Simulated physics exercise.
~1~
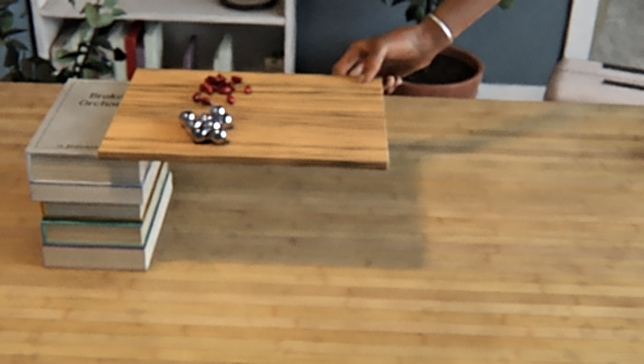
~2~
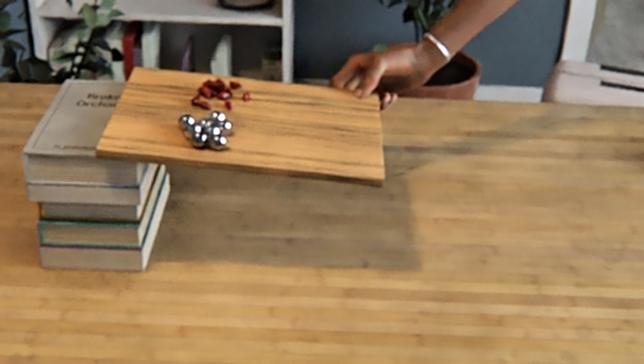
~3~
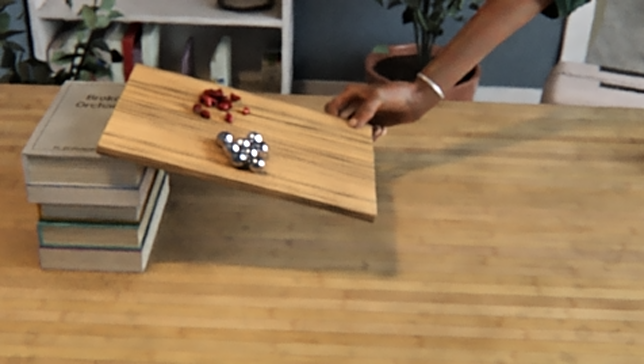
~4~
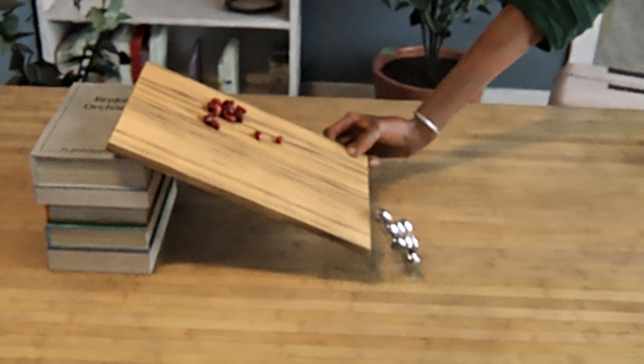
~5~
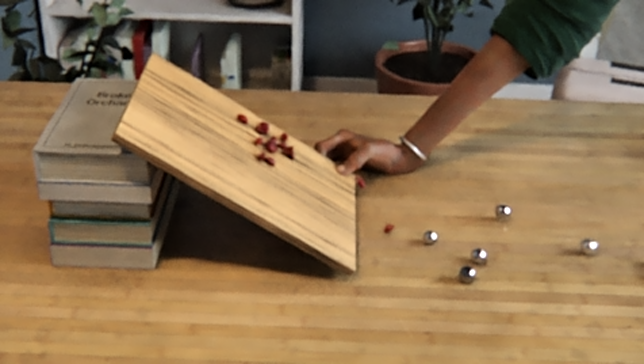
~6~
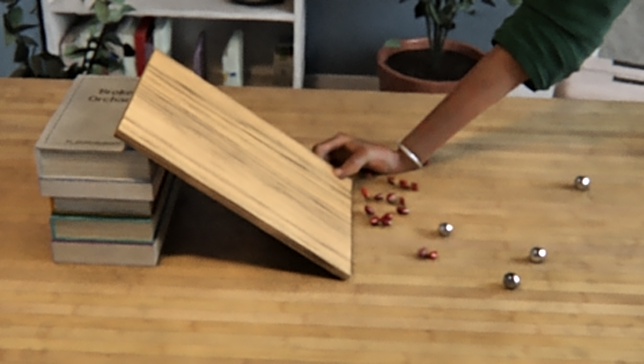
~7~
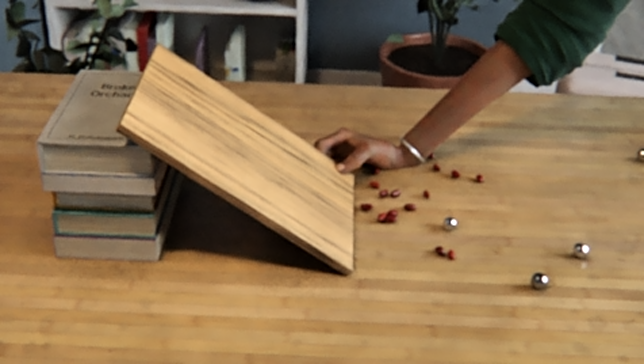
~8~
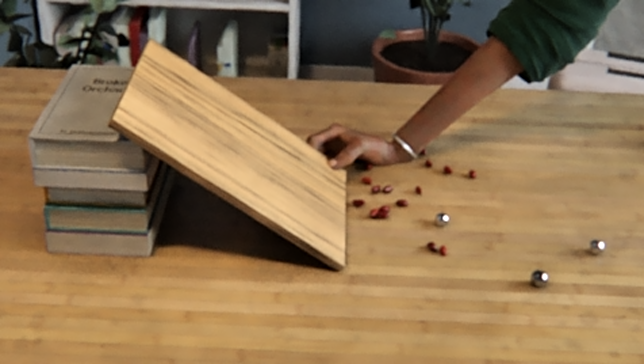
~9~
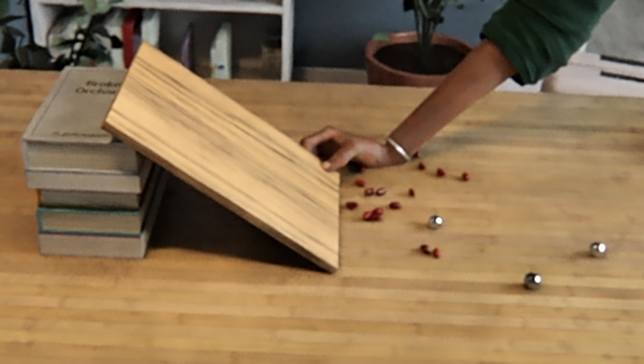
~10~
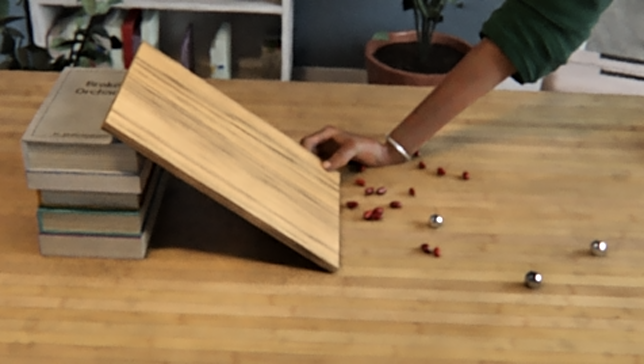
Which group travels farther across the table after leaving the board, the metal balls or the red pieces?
The shiny metal balls from the front of the board travel farther, while the red pieces stay closer to its lower edge.
